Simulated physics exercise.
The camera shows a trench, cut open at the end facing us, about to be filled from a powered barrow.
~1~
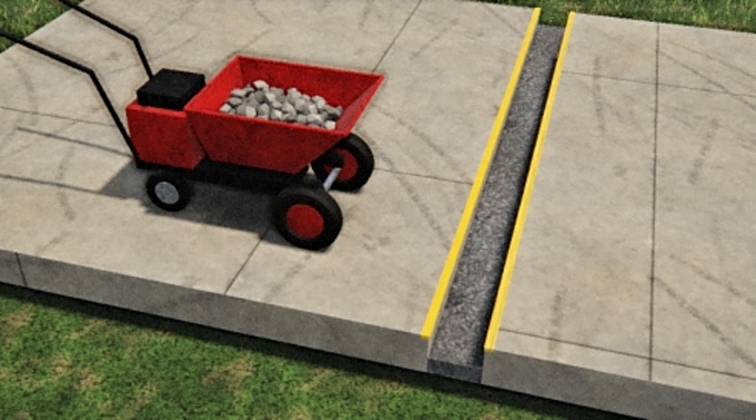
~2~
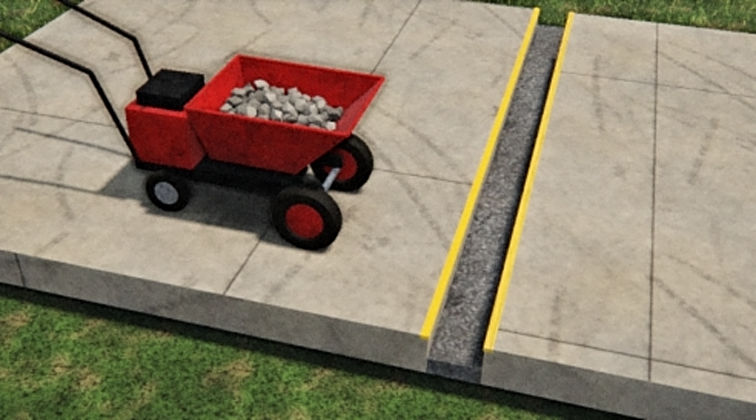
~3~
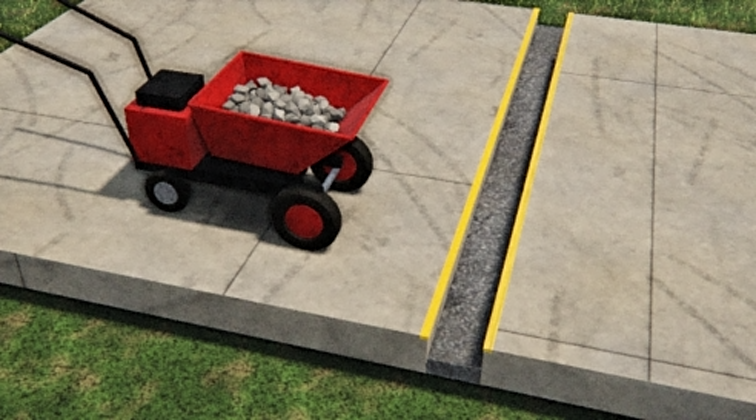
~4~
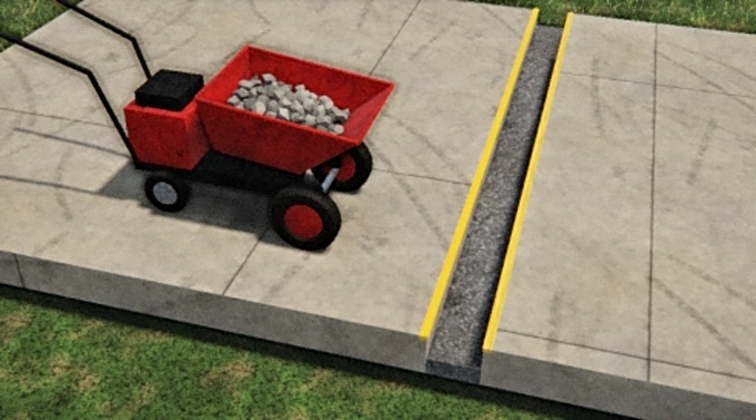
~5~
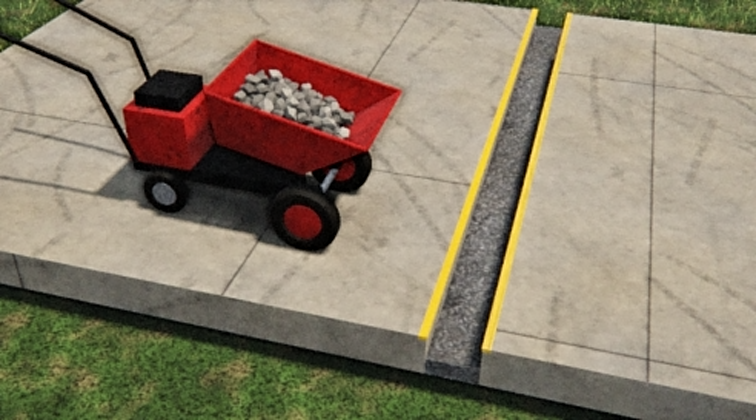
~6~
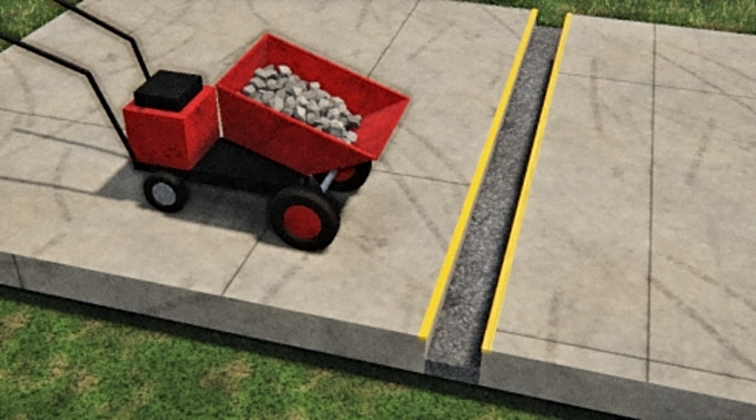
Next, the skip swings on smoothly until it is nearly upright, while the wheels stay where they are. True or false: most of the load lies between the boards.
True.
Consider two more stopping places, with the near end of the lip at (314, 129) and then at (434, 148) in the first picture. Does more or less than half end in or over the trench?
First: A minority of it. Second: A minority of it.
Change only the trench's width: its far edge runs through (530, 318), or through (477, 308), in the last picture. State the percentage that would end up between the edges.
The first try comes out at 70 percent and the second at 50 percent.
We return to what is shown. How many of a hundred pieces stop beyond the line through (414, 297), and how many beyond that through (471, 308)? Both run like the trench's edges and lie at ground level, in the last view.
Some 80 and some 30 per cent, respectively.
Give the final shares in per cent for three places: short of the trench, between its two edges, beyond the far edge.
Short 25, between 65, beyond 0 per cent.
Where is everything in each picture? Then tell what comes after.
Lip of the skip at (346, 134), level; top of the load at (263, 113), broken stones; first edge of the trench at (438, 299); far edge at (498, 311), the trench under half as wide as the skip, and about half as deep as wide, in the first picture.
Lip of the skip at (347, 136), level; top of the load at (264, 112), in the second picture.
Lip of the skip at (351, 139), tipped barely; top of the load at (267, 108), in the third picture.
Lip of the skip at (358, 143), tipped a little; top of the load at (272, 106), in the fourth picture.
Lip of the skip at (366, 150), tipped a little; top of the load at (266, 92), in the fifth picture.
Lip of the skip at (376, 159), tipped clearly; top of the load at (264, 95); first edge of the trench at (435, 300); far edge at (496, 312), in the sixth picture.
Soon after the last picture, skip tipped steeply; all in the skip.
A little later, skip tipped right over; nearly all in the skip; a small part short of the trench; a stray few in or heaped over the trench.
Later still, skip tipped right over; about a quarter in the skip; about a quarter short of the trench; about half in or heaped over the trench; a stray few beyond it.
By the end, skip tipped right over; a small part in the skip; about a quarter short of the trench; about two thirds in or heaped over the trench; a stray few beyond it.
